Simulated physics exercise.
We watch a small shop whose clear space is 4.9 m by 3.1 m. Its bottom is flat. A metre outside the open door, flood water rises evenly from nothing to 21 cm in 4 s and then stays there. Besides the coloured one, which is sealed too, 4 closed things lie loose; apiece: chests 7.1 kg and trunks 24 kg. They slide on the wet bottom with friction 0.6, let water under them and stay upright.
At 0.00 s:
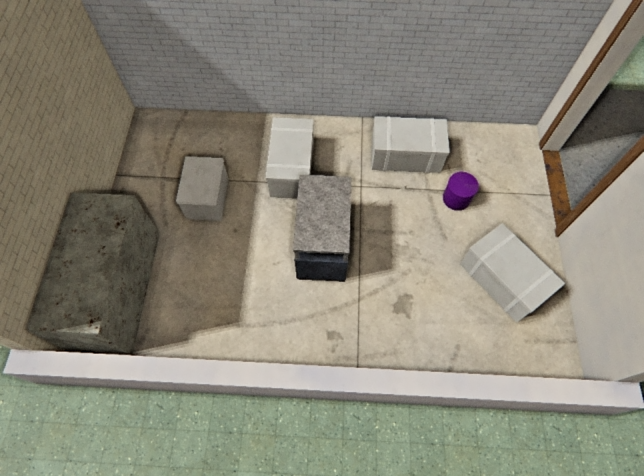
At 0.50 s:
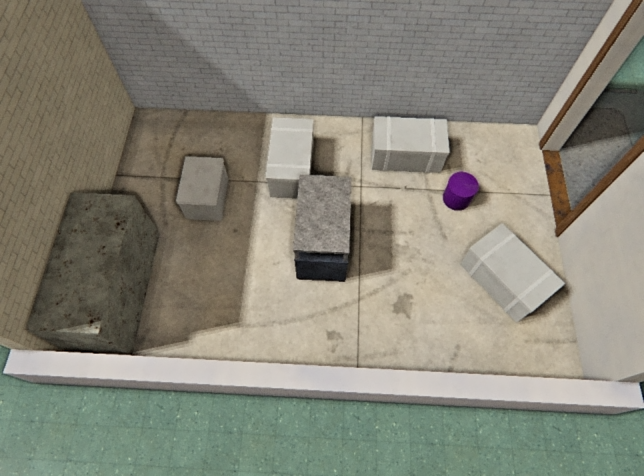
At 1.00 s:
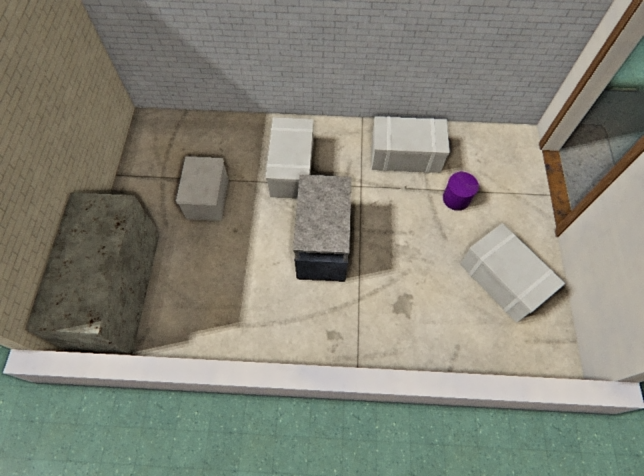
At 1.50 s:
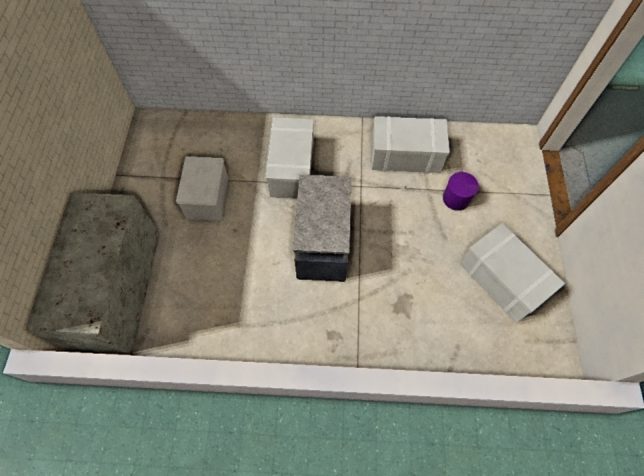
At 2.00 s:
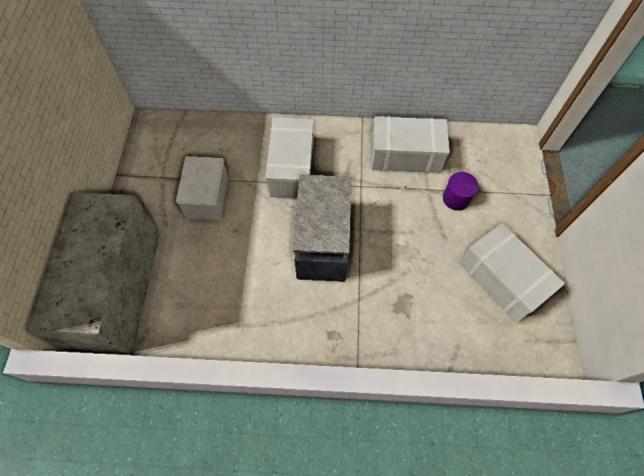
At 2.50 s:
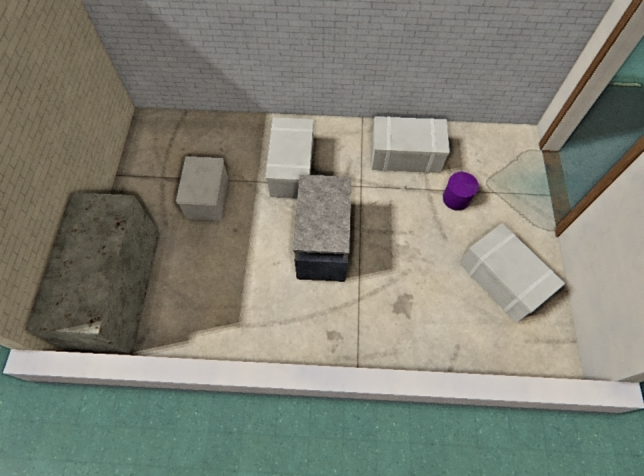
Water spreads through the doorway on the right onto the floor near a still purple pail.
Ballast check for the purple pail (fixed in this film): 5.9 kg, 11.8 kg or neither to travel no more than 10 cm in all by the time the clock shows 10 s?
For it, neither load is enough.
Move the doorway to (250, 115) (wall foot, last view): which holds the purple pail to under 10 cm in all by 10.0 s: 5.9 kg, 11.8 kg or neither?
Then the lower weight is enough.
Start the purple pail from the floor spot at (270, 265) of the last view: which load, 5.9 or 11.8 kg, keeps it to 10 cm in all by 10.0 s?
The smaller is enough.
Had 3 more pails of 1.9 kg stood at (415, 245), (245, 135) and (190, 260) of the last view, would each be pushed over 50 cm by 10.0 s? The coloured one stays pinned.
In turn: Over, over, under.
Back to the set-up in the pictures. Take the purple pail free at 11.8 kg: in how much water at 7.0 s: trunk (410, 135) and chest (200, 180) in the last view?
Roughly 9 and 2 cm.
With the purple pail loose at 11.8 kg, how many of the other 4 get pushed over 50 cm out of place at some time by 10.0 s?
That makes 3.
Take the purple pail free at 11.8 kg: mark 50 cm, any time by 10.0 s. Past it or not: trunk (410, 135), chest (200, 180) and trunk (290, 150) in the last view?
In that order: Over, past it, more.
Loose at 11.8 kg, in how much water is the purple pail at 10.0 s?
Roughly 9 cm.
After 3.5 s the purple pail would be 2 cm from its start with 5.9 kg and 0 cm from its start with 11.8 kg; 4 cm of water round it then.
After 4.5 s the purple pail would be 51 cm from its start with 5.9 kg and 2 cm from its start with 11.8 kg; 8 cm of water round it then.
After 7.0 s the purple pail would be 115 cm from its start with 5.9 kg and 23 cm from its start with 11.8 kg; 7 cm of water round it then.
After 10.0 s the purple pail would be 174 cm from its start with 5.9 kg and 25 cm from its start with 11.8 kg; 9 cm of water round it then.
